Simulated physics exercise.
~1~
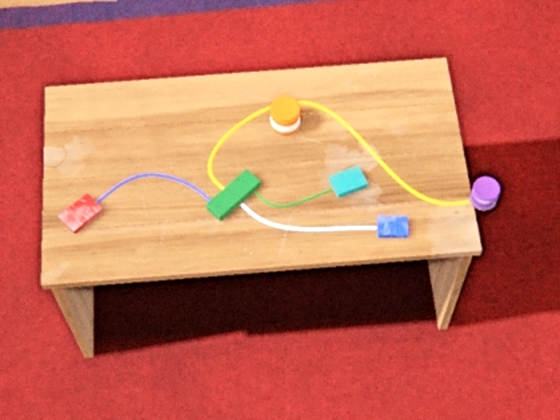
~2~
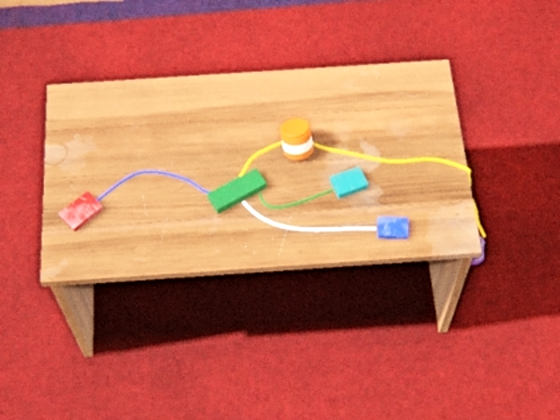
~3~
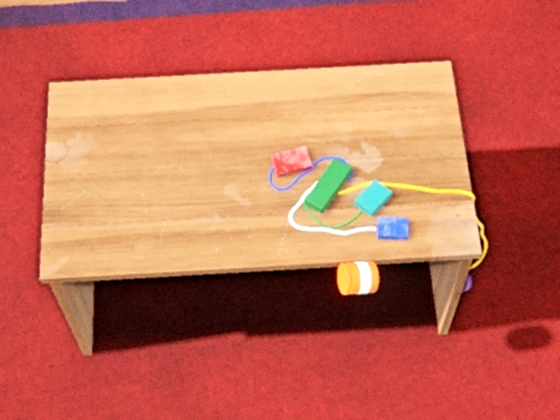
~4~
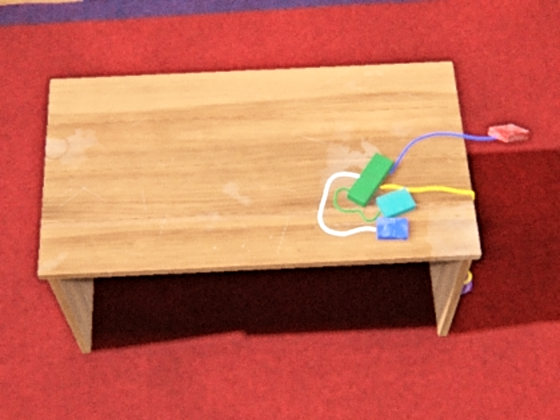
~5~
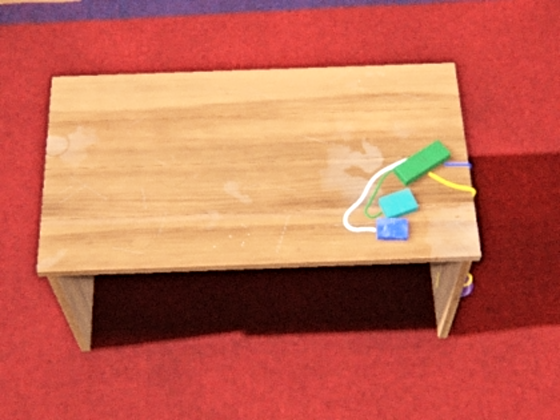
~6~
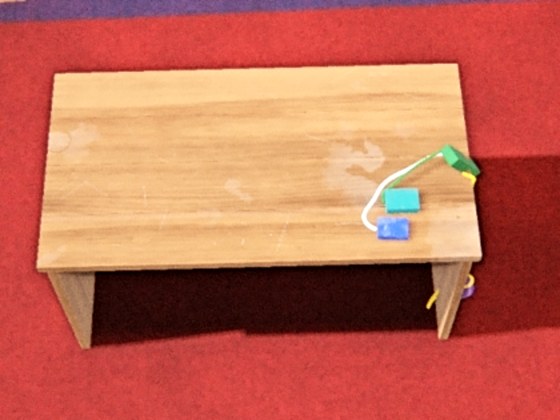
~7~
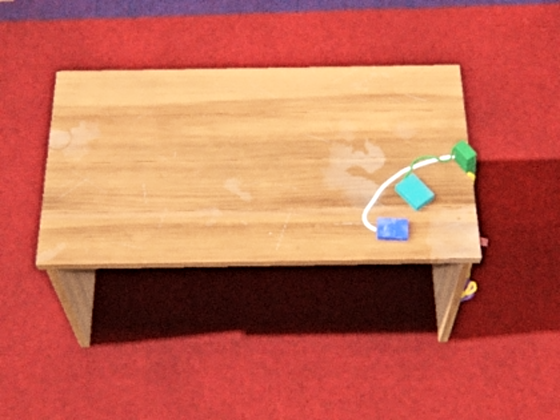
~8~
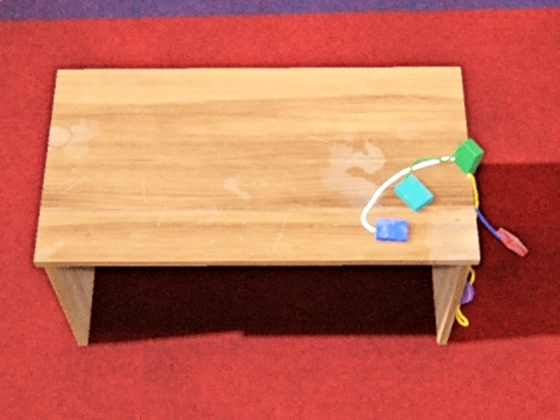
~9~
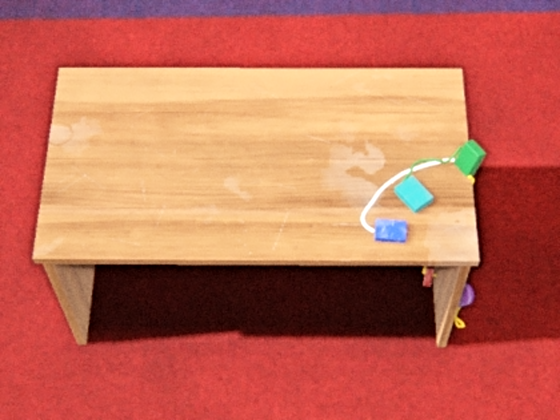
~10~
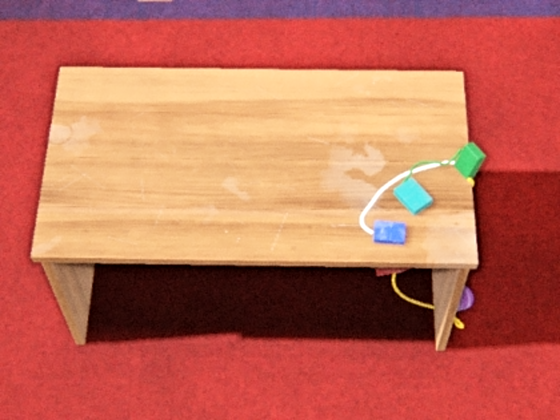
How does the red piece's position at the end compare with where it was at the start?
It started lying on the left part of the tabletop, but by the end it was off the table, showing just below the front edge toward the right side.
